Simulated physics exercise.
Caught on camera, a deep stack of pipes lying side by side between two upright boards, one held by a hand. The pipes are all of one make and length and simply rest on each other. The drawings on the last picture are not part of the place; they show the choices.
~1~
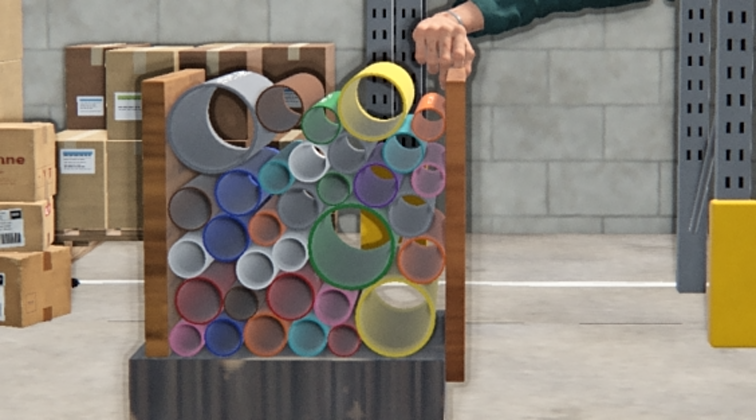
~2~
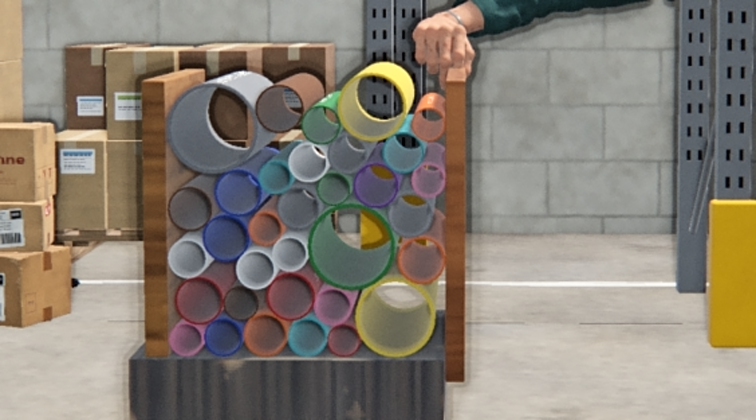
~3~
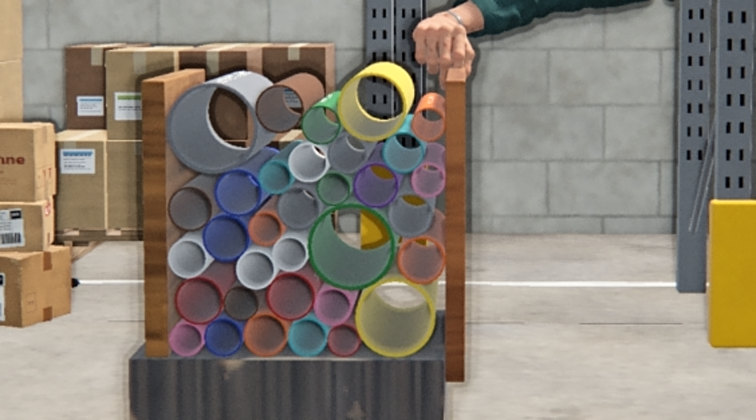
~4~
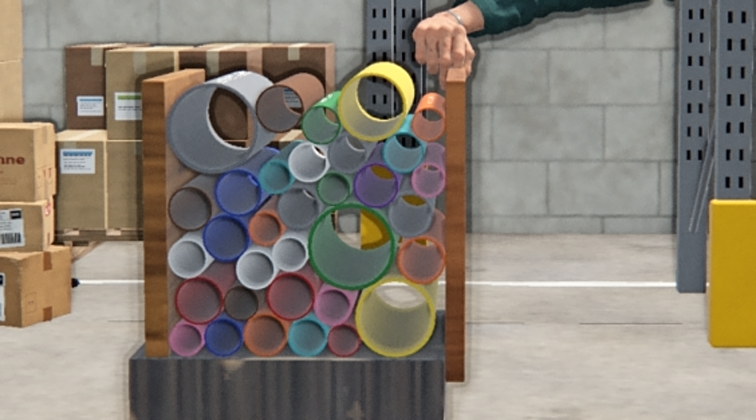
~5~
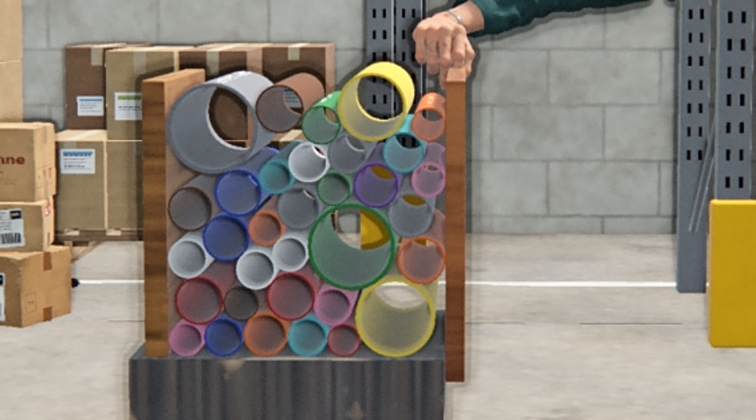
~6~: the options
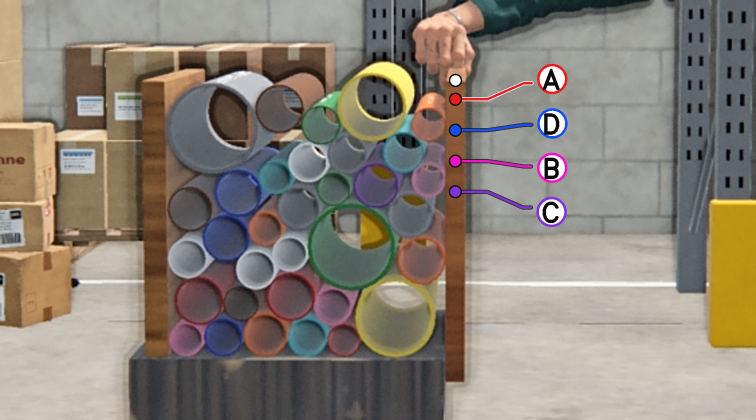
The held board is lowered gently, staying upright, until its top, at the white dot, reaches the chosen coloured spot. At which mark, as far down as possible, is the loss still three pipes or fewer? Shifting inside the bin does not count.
Slide it to C.
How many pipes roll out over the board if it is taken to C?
The count is one.
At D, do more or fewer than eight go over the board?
Fewer than eight.
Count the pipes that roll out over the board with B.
It comes to none.
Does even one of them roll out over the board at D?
No.
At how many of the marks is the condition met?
Four of the four.
On the copy, A at (455, 100); B at (455, 161); C at (455, 192); D at (455, 130); the white dot at (456, 80).
On C. First, top of the board (445, 135).
Then, top of the board (445, 191).
Finally, top of the board (445, 191), one out over the board.
By contrast, A none out over the board; B none out over the board; D none out over the board.
